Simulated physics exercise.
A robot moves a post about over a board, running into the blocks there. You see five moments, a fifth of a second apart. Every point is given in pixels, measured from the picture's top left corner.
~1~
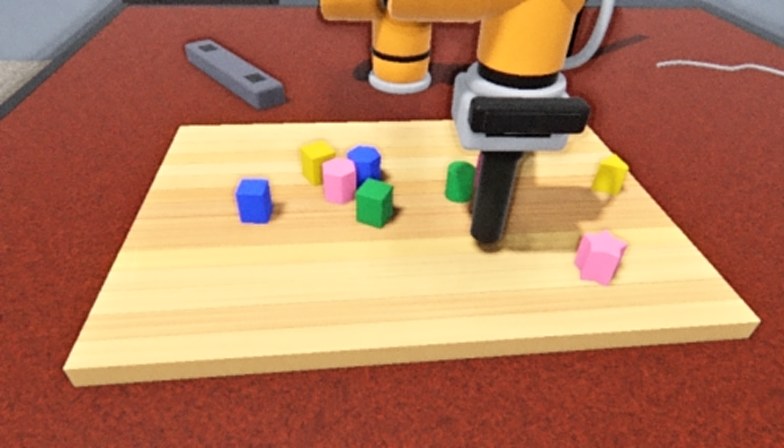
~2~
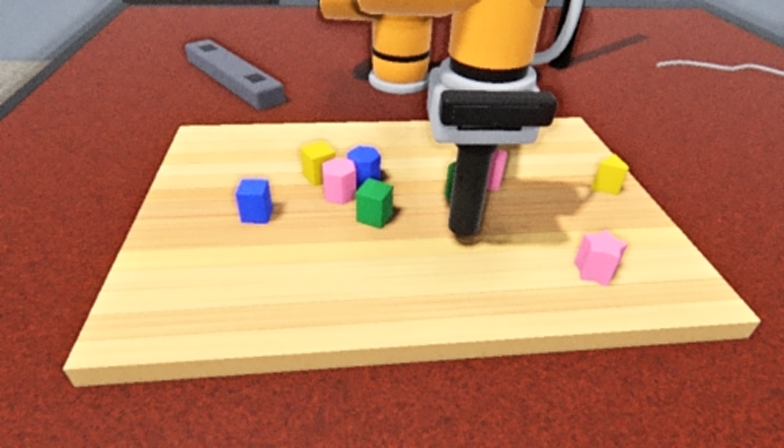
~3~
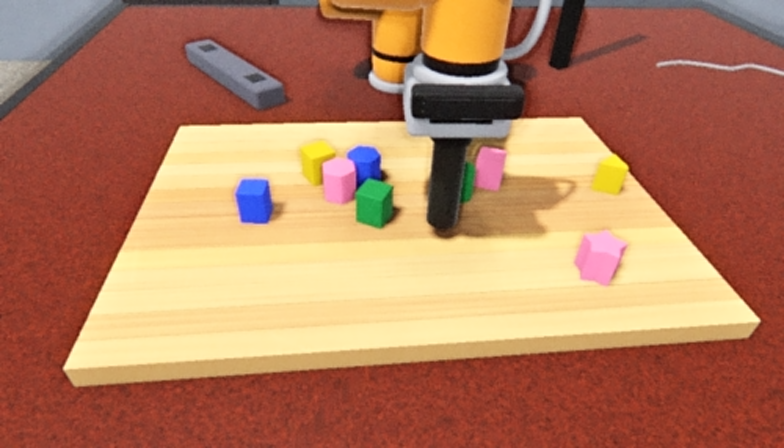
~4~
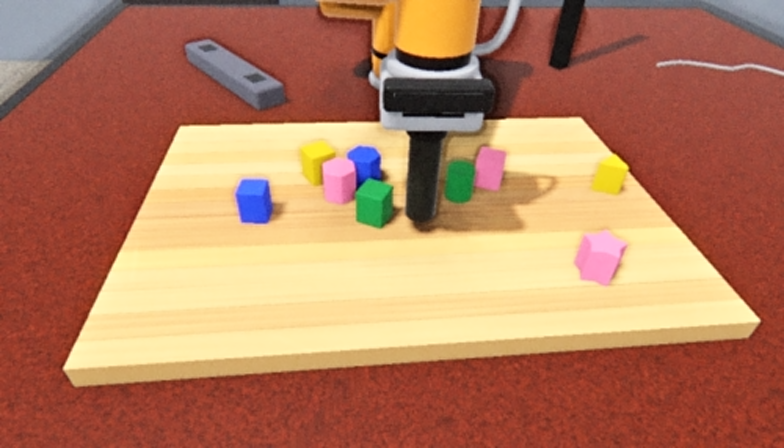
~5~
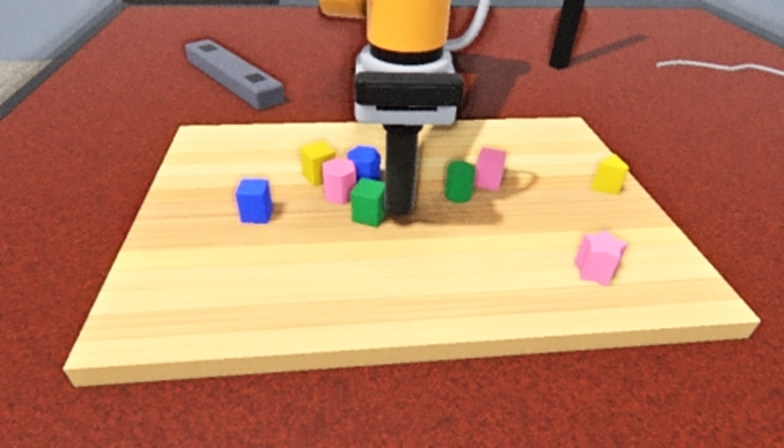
On a light wooden board scattered with small coloured blocks, a robot arm moved a black post steadily leftward, passing in front of a green cylinder, then nudged the green square block slightly left.
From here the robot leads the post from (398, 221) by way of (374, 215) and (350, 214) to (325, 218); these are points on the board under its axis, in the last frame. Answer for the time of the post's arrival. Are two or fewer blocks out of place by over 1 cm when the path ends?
My answer is yes.
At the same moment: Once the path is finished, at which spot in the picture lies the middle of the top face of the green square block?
My prediction: (294, 184).
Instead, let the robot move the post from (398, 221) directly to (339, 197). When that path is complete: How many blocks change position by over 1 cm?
Three or more shift.
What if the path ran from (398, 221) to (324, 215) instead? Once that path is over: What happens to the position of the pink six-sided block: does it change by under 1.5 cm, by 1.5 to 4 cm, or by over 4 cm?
Less than 1.5 cm.
The first path, step by step. Halfway along, post at (362, 200); green square block at (332, 184), turned 20° anticlockwise.
At the end, post at (324, 204); pink six-sided block not moved; green square block at (294, 184).
